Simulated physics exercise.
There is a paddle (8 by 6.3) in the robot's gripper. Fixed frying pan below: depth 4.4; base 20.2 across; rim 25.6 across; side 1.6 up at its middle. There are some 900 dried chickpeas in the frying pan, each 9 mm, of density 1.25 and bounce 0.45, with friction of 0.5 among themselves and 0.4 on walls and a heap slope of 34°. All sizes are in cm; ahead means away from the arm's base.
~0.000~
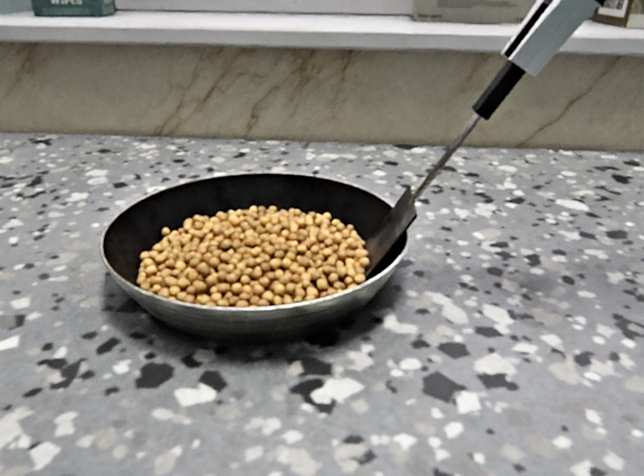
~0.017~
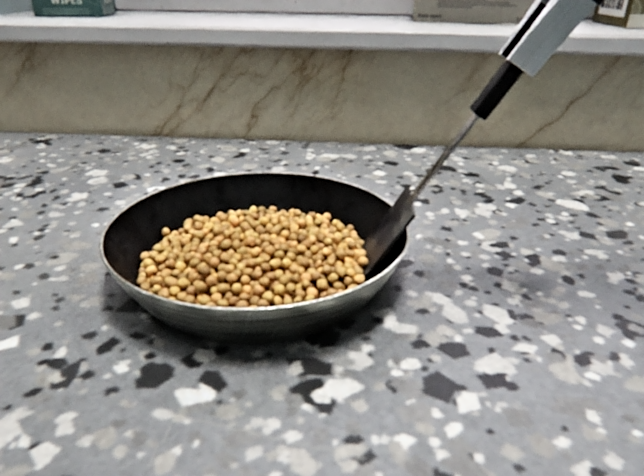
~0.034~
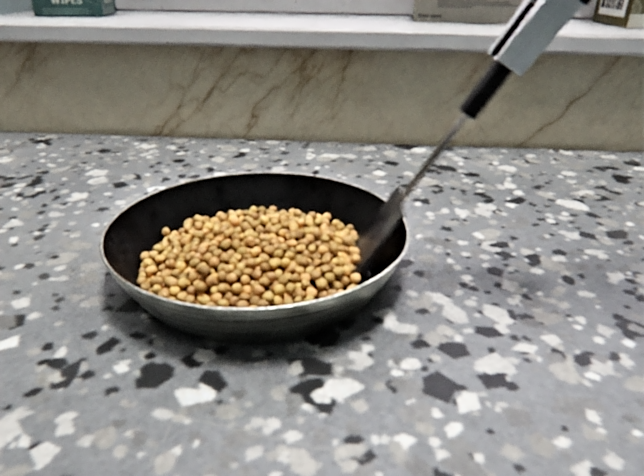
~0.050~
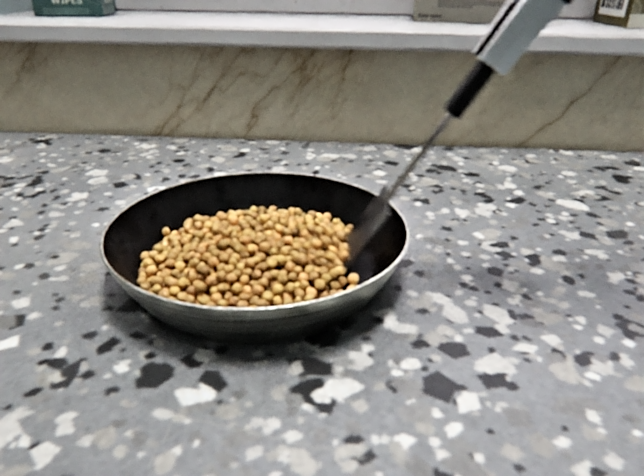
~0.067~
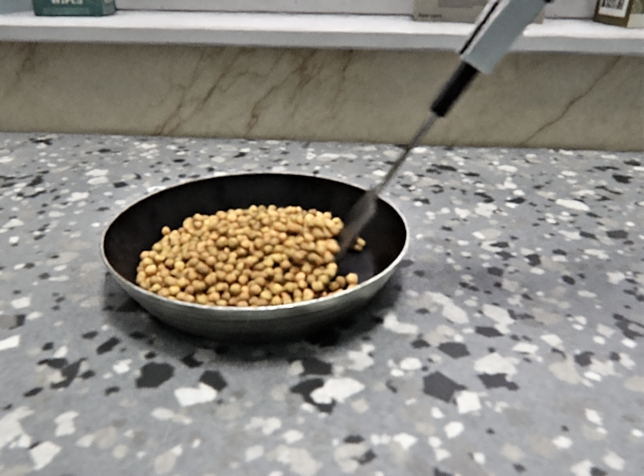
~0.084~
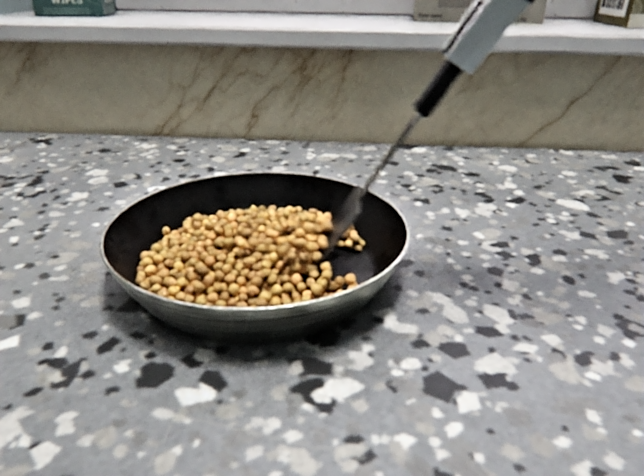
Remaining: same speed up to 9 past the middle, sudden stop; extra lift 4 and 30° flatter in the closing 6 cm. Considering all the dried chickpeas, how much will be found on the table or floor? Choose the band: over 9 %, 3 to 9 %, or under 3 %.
3 to 9 %.
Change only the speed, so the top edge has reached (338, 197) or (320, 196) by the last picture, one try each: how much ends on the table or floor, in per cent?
Estimates: Near 10 %, near 15 %.
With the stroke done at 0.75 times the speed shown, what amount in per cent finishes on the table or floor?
Estimate: Approx. 0 %.
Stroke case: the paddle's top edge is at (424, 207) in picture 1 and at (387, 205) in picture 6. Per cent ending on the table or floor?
I'd put it at roughly 0 per cent.
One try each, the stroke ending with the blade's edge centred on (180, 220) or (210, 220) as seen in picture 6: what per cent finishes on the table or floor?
Estimates, in order: 0 % and 0 %.
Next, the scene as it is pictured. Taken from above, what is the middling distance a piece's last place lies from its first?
Somewhere near 3 centimetres, I reckon.
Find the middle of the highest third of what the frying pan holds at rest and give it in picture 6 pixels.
It is centred near (169, 243).
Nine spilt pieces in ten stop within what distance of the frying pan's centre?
That distance is around 40 cm.
By 0.15 s, sloping 59°, highest piece 5 above the table; 900 in the frying pan.
By 0.22 s, sloping 48°, highest piece 6 above the table; 900 in the frying pan.
By 0.45 s, sloping 29°, highest piece 5 above the table; 845 in the frying pan, 54 on the table or floor, 1 on the blade or in flight.
By 1.50 s, sloping 29°, highest piece 5 above the table; 845 in the frying pan, 55 on the table or floor.
Final count, 845 in the frying pan, 55 on the table or floor. That is 6 % on the table or floor.
